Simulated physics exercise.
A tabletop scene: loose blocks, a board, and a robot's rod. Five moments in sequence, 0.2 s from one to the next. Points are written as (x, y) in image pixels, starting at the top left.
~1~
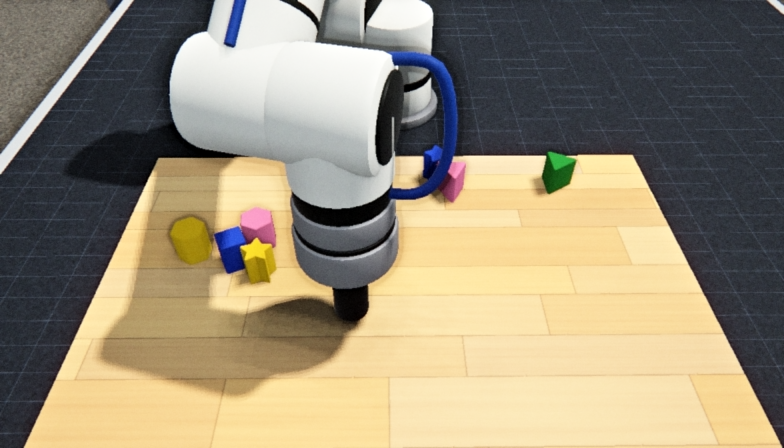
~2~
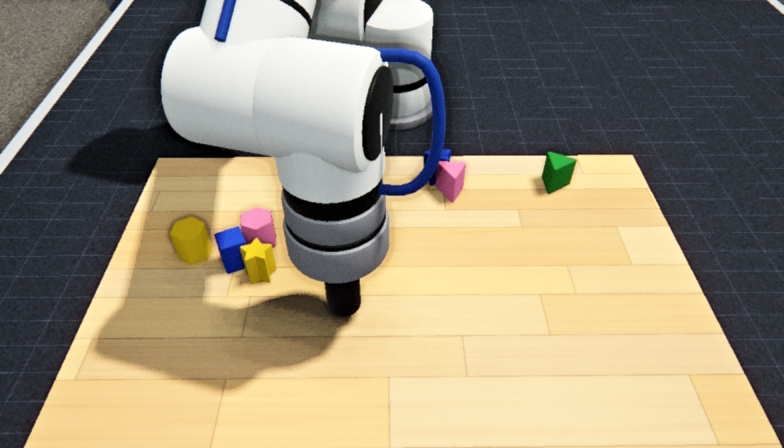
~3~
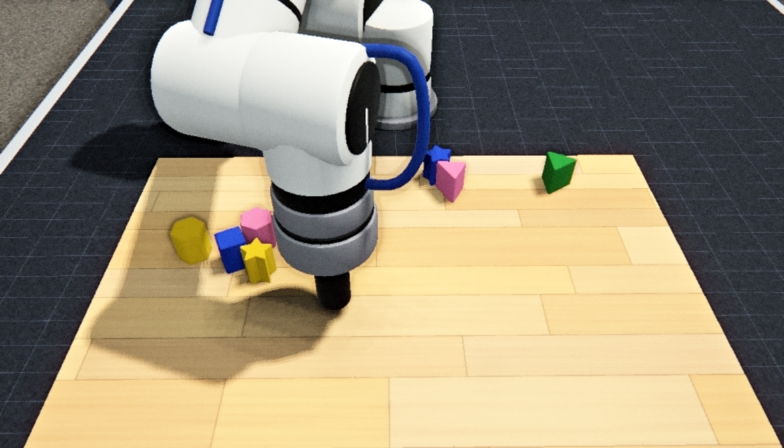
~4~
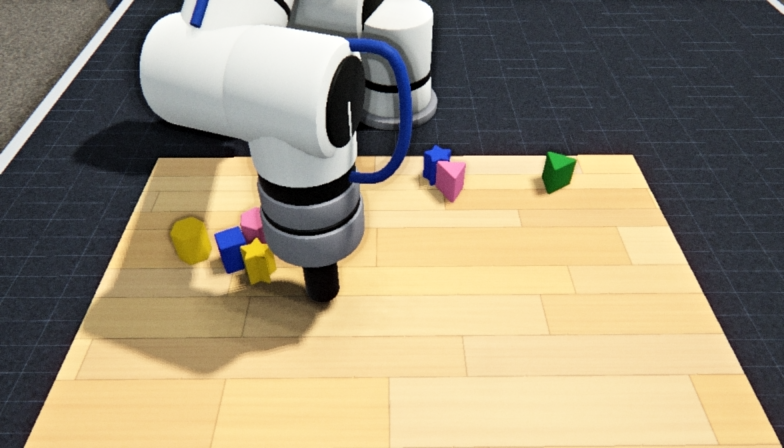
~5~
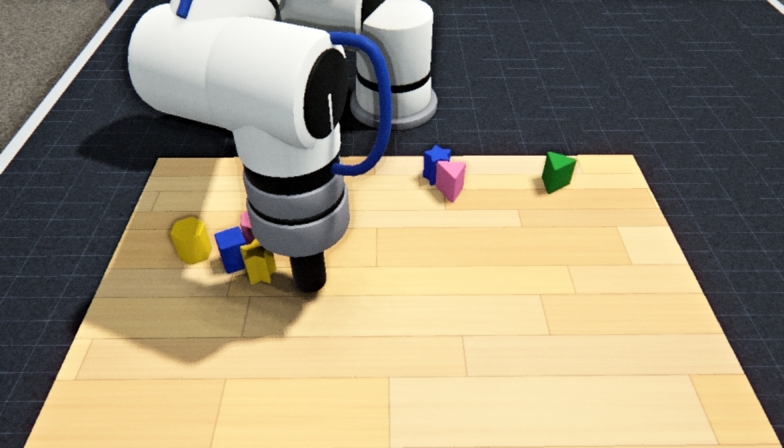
White robot arm sliding its black rod slowly left across a wooden tabletop toward a cluster of still yellow, blue and pink blocks.
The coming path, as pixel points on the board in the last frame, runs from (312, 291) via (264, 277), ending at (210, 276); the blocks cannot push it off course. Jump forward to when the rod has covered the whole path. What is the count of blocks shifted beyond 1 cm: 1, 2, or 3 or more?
This push will displace three or more blocks.
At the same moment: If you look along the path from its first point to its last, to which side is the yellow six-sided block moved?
Its sideways move is to the right.
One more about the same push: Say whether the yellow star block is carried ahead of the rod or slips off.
It remains before the rod.
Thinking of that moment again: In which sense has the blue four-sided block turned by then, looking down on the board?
Verdict: Clockwise.
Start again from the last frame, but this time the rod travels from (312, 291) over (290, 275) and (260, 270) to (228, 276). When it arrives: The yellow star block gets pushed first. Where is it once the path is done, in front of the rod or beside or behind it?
The block stays ahead.
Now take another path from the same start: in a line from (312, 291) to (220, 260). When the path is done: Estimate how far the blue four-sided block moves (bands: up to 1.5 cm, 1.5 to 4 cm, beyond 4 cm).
It ends over 4 cm away.
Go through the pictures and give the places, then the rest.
In the first picture, rod tip (352, 309); block tops, yellow six-sided block (187, 228); blue four-sided block (229, 237); yellow star block (255, 249); pink six-sided block (256, 217).
In the second picture, rod (344, 305); blocks unchanged.
In the third picture, rod (335, 299); blocks unchanged.
In the fourth picture, rod (323, 291); blocks unchanged.
In the fifth picture, rod (311, 282); yellow six-sided block (187, 228); blue four-sided block (229, 237); yellow star block (255, 249); pink six-sided block partly hidden.
On the path given first. One third of the way, rod (279, 270); yellow star block (250, 248).
Two thirds of the way, rod (243, 267); yellow six-sided block (179, 223), turned 25° anticlockwise; blue four-sided block (207, 228), turned 45° clockwise; yellow star block (214, 246).
At the end, rod (207, 266); yellow six-sided block (169, 215), turned 50° anticlockwise; blue four-sided block (195, 224), turned 110° clockwise; yellow star block (177, 246); pink six-sided block in place.
